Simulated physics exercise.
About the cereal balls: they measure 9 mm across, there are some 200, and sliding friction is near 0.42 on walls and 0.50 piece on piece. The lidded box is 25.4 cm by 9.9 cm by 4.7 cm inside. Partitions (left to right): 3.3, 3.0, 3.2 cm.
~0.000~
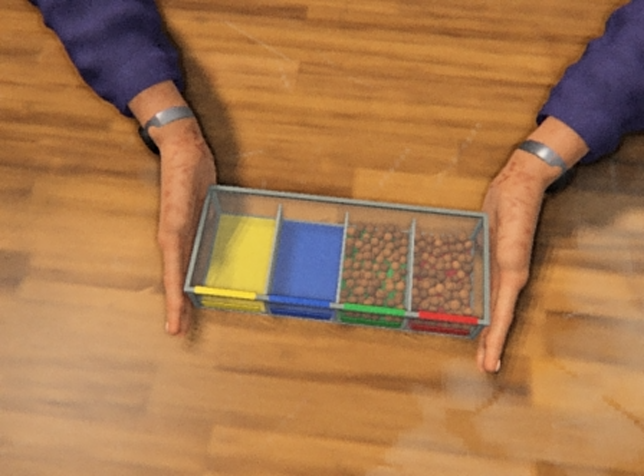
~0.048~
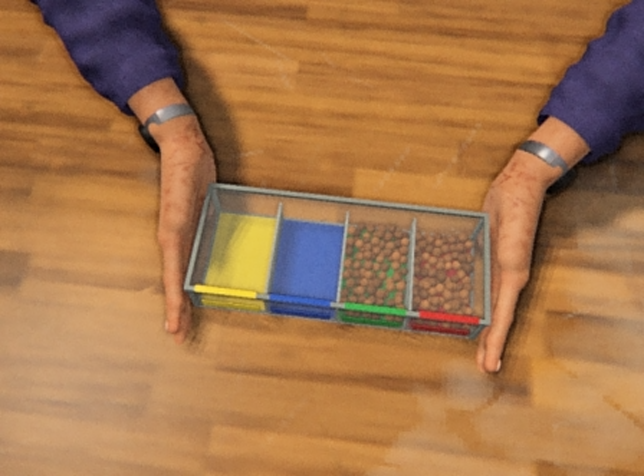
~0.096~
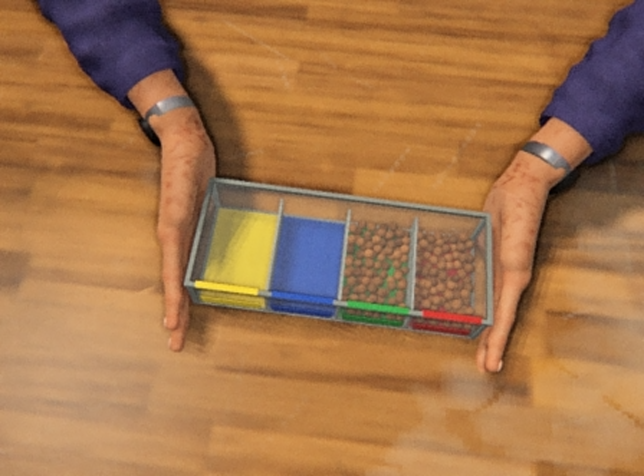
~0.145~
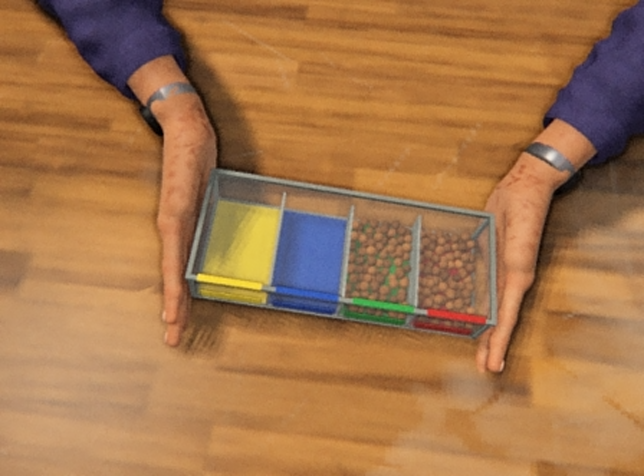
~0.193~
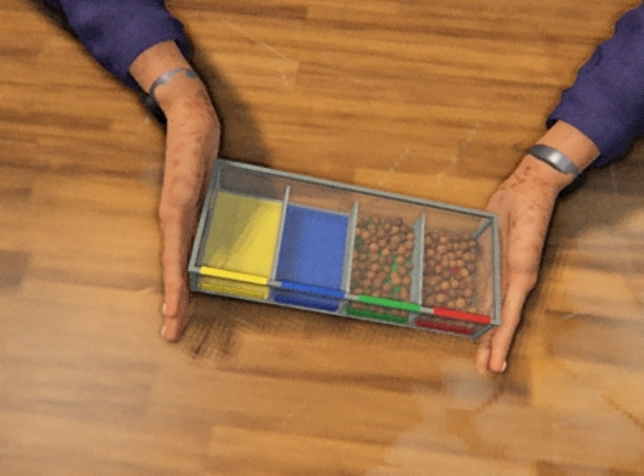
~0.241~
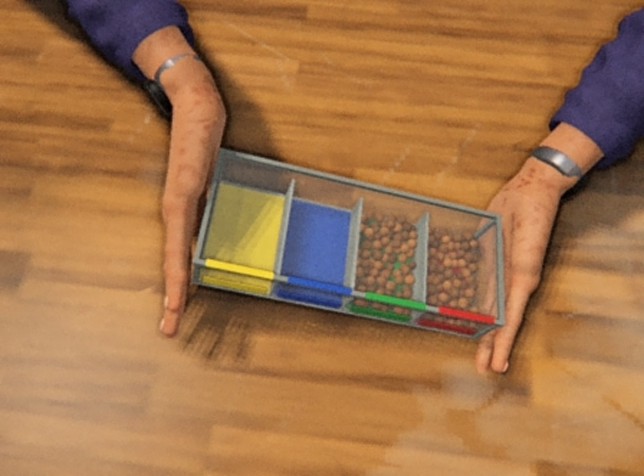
On a wooden table, two hands slightly tilt a clear divided box, raising its left end.
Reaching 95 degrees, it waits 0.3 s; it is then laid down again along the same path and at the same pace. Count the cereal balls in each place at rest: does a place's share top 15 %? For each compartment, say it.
Red: Tops it, blue: Does not, green: Tops it, yellow: Does not.
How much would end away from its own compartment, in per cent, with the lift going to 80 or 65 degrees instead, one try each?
Around 5 and 0 in a hundred, respectively.
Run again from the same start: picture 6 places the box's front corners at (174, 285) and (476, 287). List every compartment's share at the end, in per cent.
Red 25, blue 10, green 40, yellow 30.
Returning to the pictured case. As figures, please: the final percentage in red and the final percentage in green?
Red 70 %, green 30 %.
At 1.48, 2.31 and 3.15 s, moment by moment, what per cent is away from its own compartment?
Sequence: 10 / 20 / 20.
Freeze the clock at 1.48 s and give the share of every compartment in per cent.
You'd find red at 60, blue at 0, green at 40 and yellow at 0 per cent.
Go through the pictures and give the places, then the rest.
In the first frame, box tilt 0 degrees, front corners at (190, 288) and (484, 321); red 50 %, green 50 %.
In the second frame, box tilt 1 degrees, front corners at (190, 286) and (485, 321).
In the third frame, box tilt 3 degrees, front corners at (190, 282) and (487, 321).
In the fourth frame, box tilt 7 degrees, front corners at (191, 275) and (491, 321), lowest corner right back.
In the fifth frame, box tilt 10 degrees, front corners at (194, 268) and (495, 321), lowest corner right back.
In the sixth frame, box tilt 14 degrees, front corners at (199, 260) and (499, 321), lowest corner right back; red 50 %, green 50 %. The box's pace is about 75 degrees a second.
After 1.48 s, tilt 95 degrees; red 60 %, green 40 %.
After 2.31 s, tilt 49 degrees; red 70 %, green 30 %.
After 3.15 s, tilt 0 degrees; red 70 %, green 30 %.
At rest (3.6 s), red 70 %, blue 0 %, green 30 %, yellow 0 %.
